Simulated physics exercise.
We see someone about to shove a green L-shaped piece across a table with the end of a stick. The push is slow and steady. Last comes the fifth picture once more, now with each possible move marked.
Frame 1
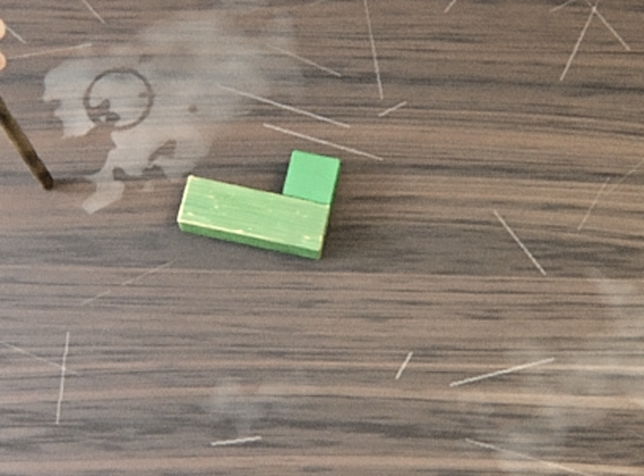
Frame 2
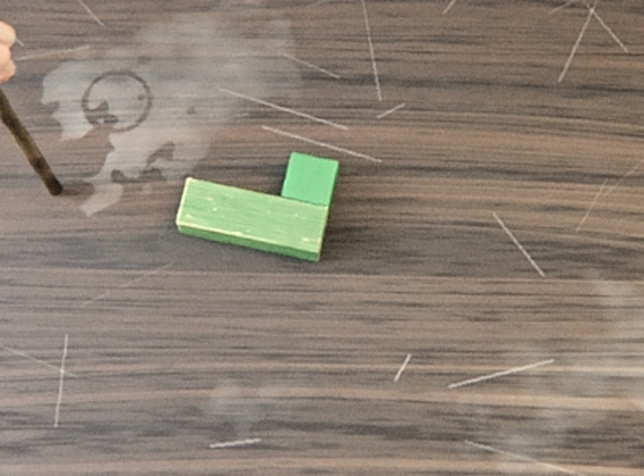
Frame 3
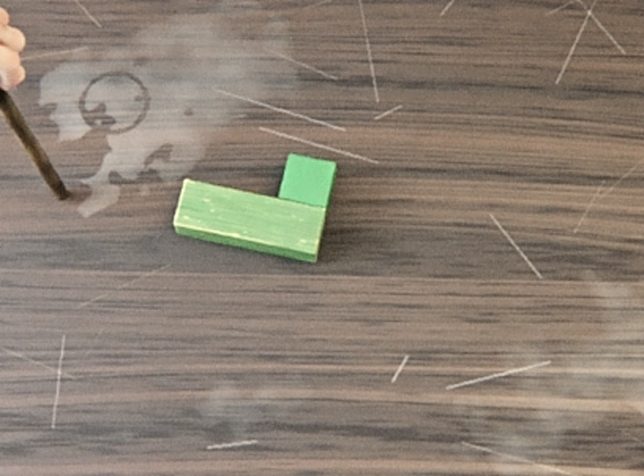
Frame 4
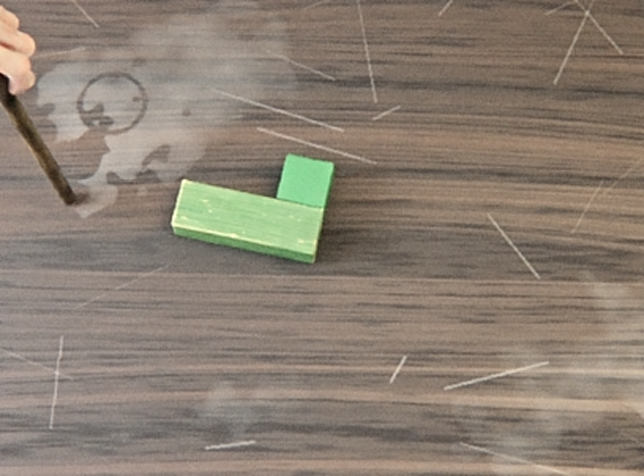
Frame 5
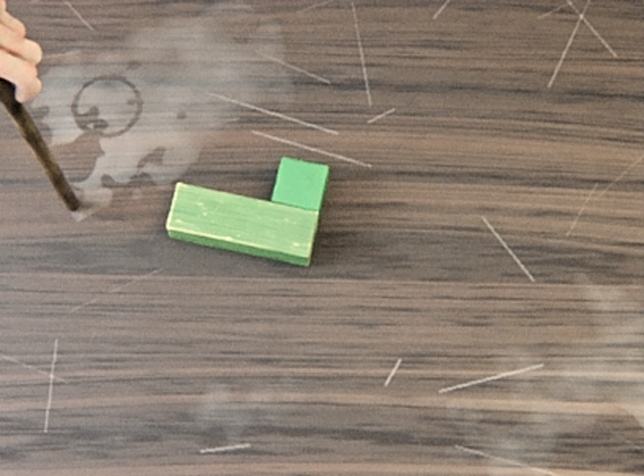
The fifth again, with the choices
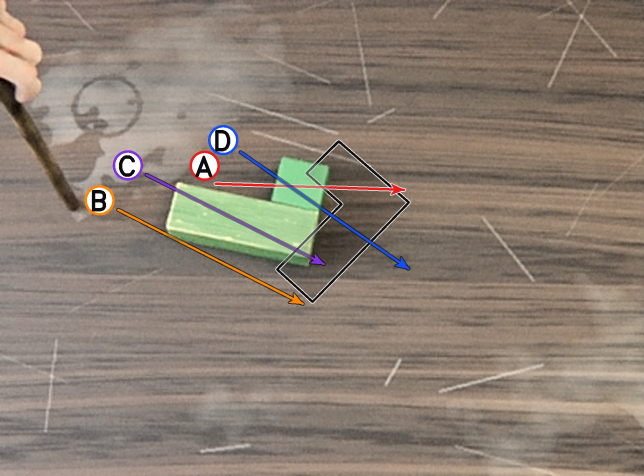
At the start, a green L-shaped piece rests on a scratched wood-grain table while a hand at the upper left holds a dark stick. The stick's tip moves slowly down and right across a pale smudge, still short of the piece, as the whole tabletop view shifts very slightly left.
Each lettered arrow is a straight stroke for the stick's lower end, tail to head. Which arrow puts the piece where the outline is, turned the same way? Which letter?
Choose stroke B.
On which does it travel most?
Stroke C.
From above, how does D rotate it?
Clockwise.
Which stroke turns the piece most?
D.
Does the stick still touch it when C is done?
Yes.
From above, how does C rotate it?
On that stroke, anticlockwise.
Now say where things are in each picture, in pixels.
In the first picture, green L-shaped piece (254, 213).
In the second picture, green L-shaped piece (253, 215).
In the third picture, green L-shaped piece (250, 216).
In the fourth picture, green L-shaped piece (248, 217).
In the fifth picture, green L-shaped piece (243, 220).
On the marked copy, A from (215, 184) to (404, 190); B from (118, 210) to (303, 304); C from (147, 175) to (324, 264); D from (241, 152) to (409, 269).
With B. Early on, foot of the stick (184, 243), piece (263, 221).
Further on, foot of the stick (252, 278), piece (317, 223).
At the end, foot of the stick (303, 304), piece (343, 225); it fills the outline.
As for the rest, A leaves the piece out of the outline, at (285, 203); C leaves the piece out of the outline, at (385, 271); D leaves the piece out of the outline, at (300, 226).
